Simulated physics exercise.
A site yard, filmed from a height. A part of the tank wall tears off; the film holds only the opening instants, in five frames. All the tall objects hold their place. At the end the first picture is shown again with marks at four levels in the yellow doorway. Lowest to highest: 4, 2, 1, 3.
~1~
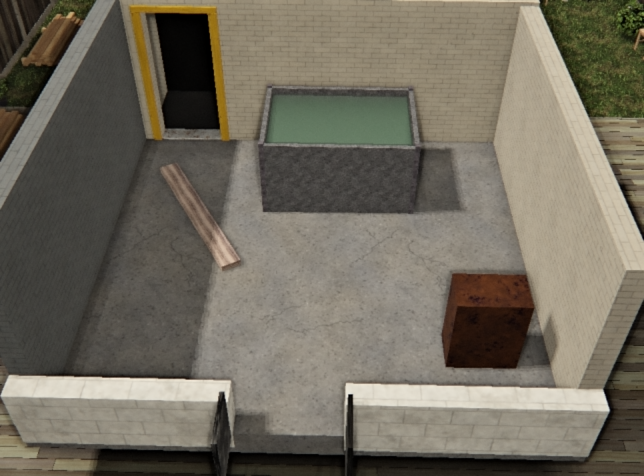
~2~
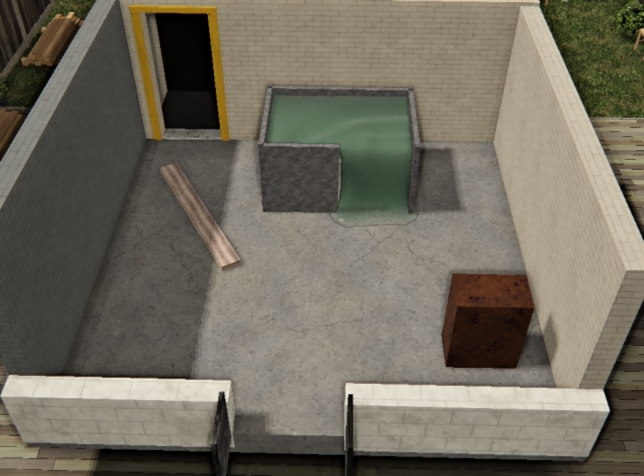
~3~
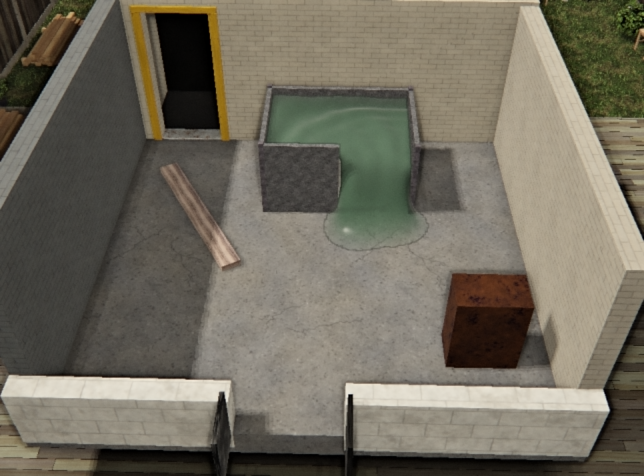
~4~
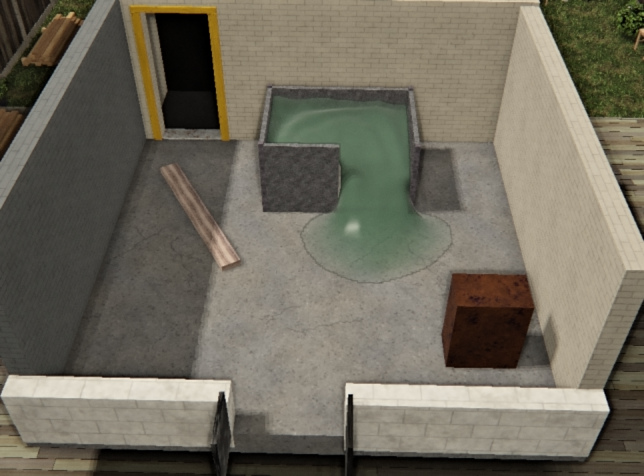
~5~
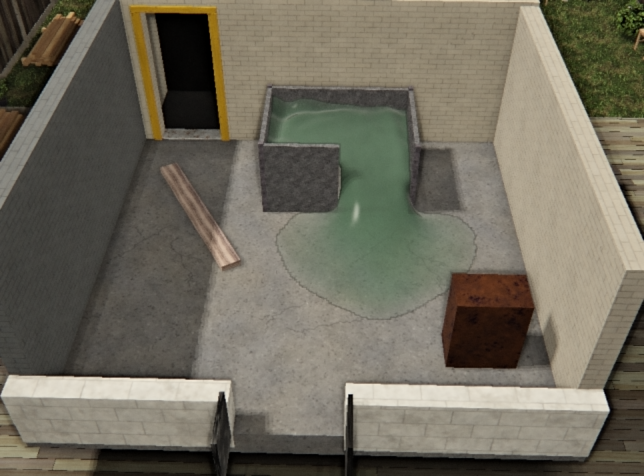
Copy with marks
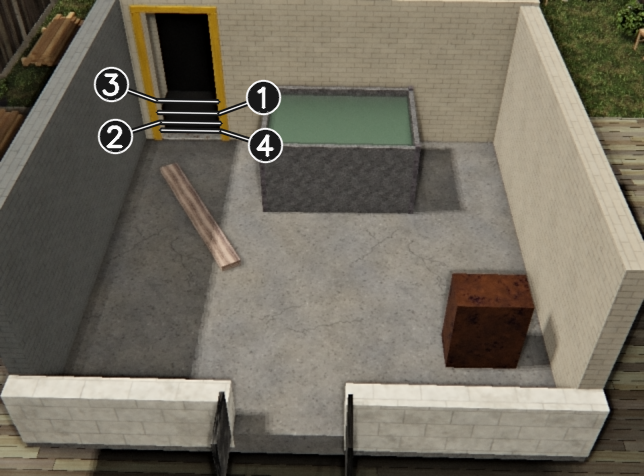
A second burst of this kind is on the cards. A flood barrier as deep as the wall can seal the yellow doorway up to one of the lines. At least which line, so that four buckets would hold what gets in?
Line 4.
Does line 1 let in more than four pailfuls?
No, that is safe.
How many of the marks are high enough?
All of them.
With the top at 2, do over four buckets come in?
No.
In white, 1 at (188, 112); 2 at (190, 122); 3 at (187, 101); 4 at (191, 130); from the bottom up 4, 2, 1, 3.
With 1, nothing gets over.
With 2, nothing gets over.
With 3, nothing gets over.
With 4, a splash gets over, under a bucket.
